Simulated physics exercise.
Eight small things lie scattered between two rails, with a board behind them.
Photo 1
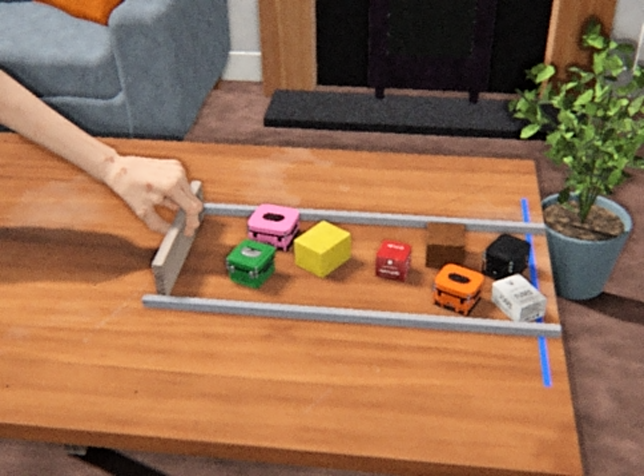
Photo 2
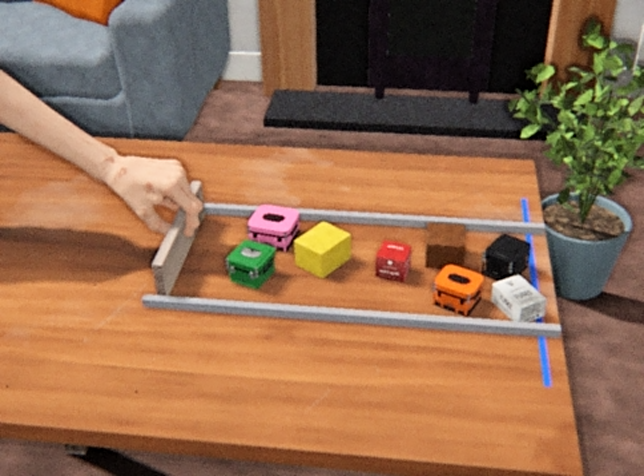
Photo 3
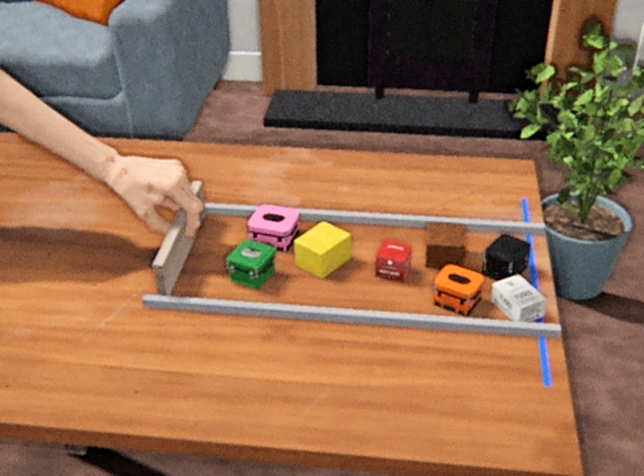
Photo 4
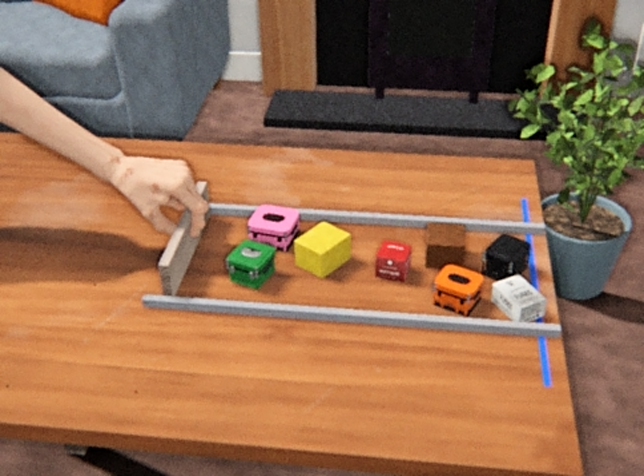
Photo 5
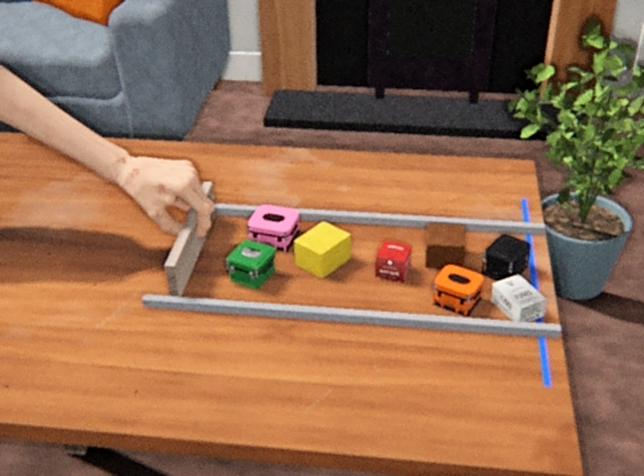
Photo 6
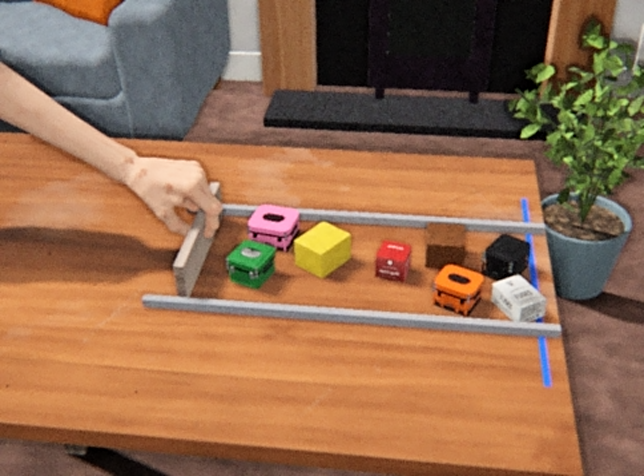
A hand slides a board slightly right between two rails toward small, still, colourful boxes and blocks.
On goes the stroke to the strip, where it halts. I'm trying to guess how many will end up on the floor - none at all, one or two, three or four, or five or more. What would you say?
No fewer than five go over.
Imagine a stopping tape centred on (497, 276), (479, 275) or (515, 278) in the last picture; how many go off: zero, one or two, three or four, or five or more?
Results per position - either three or four / just one or two / 5 or more.
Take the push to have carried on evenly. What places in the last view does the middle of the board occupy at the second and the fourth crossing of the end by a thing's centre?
Near (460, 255) first, near (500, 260) second.
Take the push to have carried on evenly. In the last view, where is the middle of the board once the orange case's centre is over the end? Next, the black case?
I reckon its middle sits around (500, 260) and then around (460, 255).
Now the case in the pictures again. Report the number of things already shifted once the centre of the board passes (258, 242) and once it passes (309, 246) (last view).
Well, it's 2 at the first one and 4 at the second.
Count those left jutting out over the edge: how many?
You'd get 1.
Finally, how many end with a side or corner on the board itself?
The count is 1.
A little later, none off yet; white box at rest near (518, 300); black case at rest near (506, 259); orange case at rest near (458, 290).
When it is over, the number that fall off is five or more; down, pink case, yellow block, red box, brown block, orange case, black case and white box.
